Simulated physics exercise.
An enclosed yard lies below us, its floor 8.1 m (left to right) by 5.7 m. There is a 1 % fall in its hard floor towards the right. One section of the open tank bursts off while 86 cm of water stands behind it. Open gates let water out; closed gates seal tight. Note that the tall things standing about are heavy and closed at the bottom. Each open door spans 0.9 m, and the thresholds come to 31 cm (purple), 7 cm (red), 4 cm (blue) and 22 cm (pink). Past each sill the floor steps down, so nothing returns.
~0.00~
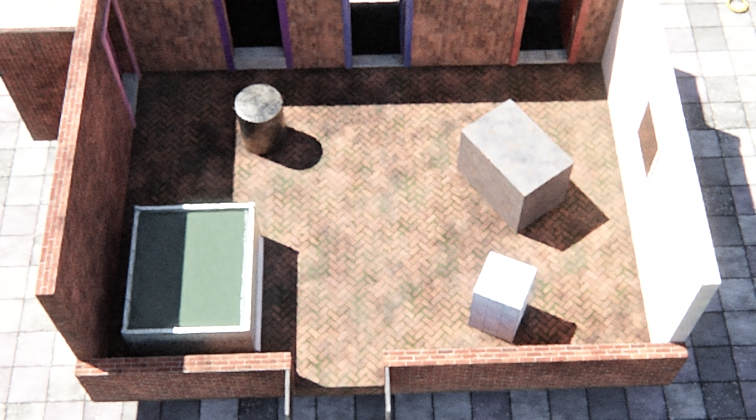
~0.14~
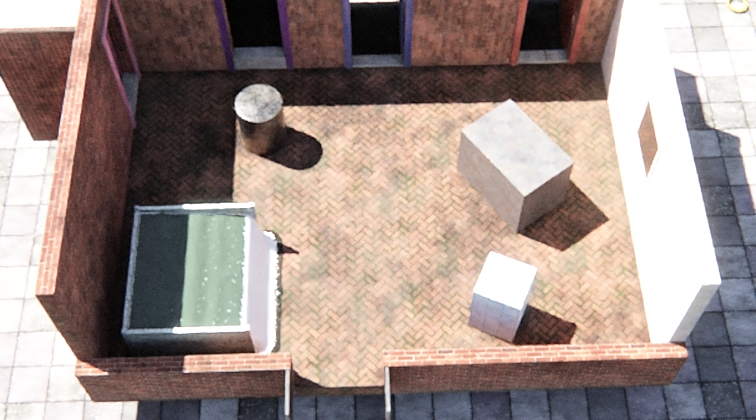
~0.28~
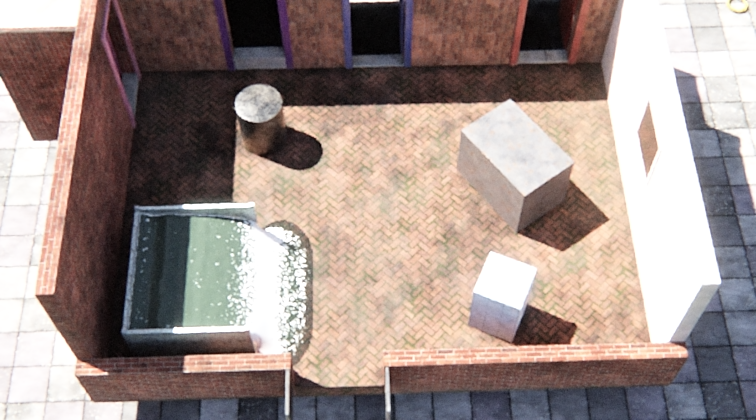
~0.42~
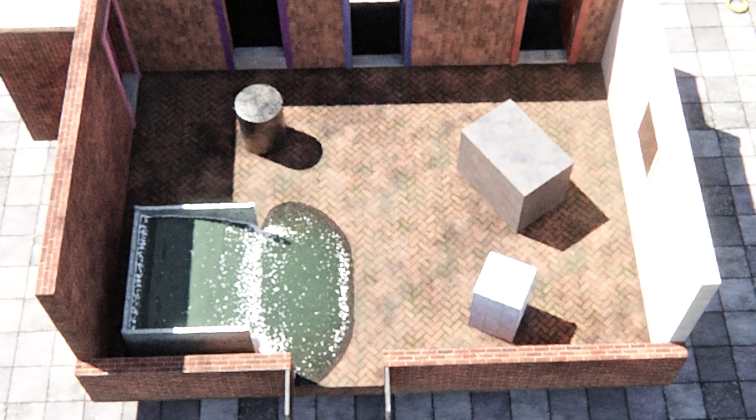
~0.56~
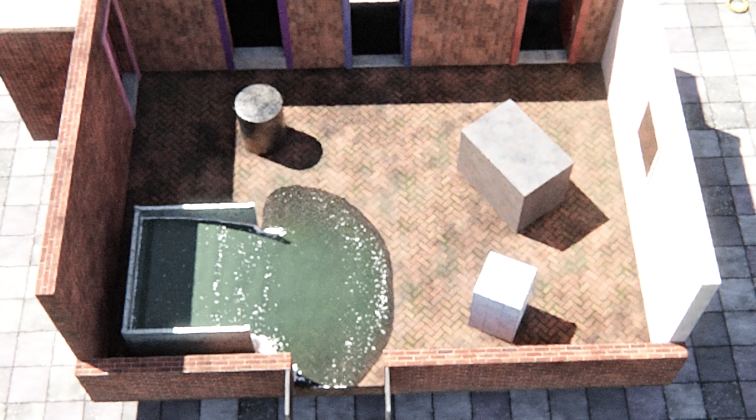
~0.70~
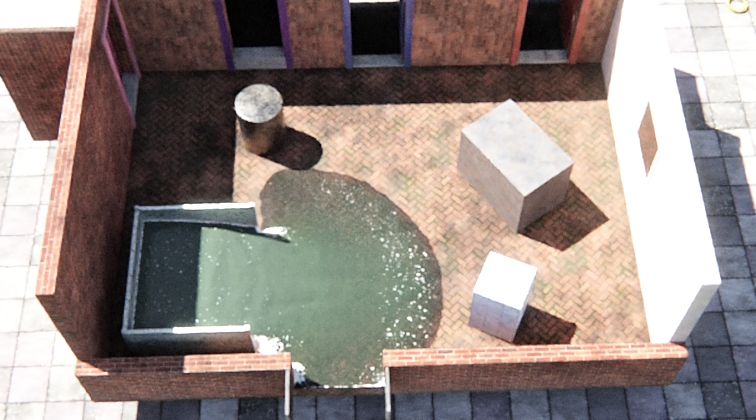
Green water bursts from the open tank's right side and spreads across the brick yard floor.
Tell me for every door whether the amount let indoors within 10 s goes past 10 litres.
The purple door will most likely respect the limit. The red door will most likely bust the limit. The blue door will most likely bust the limit. The pink door will most likely respect the limit.
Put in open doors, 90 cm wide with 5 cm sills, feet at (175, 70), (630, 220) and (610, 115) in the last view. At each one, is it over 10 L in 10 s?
Door 1: Lower; door 2: Higher; door 3: Higher.
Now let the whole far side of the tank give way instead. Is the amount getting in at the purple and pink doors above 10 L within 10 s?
Purple door doesn't reach it, pink door surpasses it.
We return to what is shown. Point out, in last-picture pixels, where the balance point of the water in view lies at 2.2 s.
The water's centre sits at about (392, 276).
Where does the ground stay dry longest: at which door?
Door: Pink.
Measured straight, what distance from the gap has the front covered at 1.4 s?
I'd put it close to 5.6 m.
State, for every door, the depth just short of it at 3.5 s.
Measured in centimetres, the purple door gives 0, the red door 8, the blue door 2 and the pink door 0.
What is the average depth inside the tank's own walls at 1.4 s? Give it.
Depth, averaged: Around 32 centimetres.
After 1.4 s water covers 40 % of the floor and is deepest (40 cm) near (472, 311); purple door not reached, red door not reached, blue door not reached, pink door not reached.
After 2.2 s water covers 55 % of the floor and is deepest (40 cm) near (489, 238); purple door not reached, red door not reached, blue door not reached, pink door not reached.
After 3.5 s water covers 60 % of the floor and is deepest (31 cm) near (648, 363); purple door not reached, red door 8 cm at the sill, 3 L in, blue door 2 cm at the sill, 0 L in, pink door not reached.
After 6.0 s water covers 70 % of the floor and is deepest (18 cm) near (620, 206); purple door 1 cm at the sill, 0 L in, red door 16 cm at the sill, 67 L in, blue door 9 cm at the sill, 14 L in, pink door not reached.
After 10.0 s water covers 90 % of the floor and is deepest (12 cm) near (609, 141); purple door 8 cm at the sill, 0 L in, red door 10 cm at the sill, 147 L in, blue door 7 cm at the sill, 54 L in, pink door 7 cm at the sill, 0 L in.
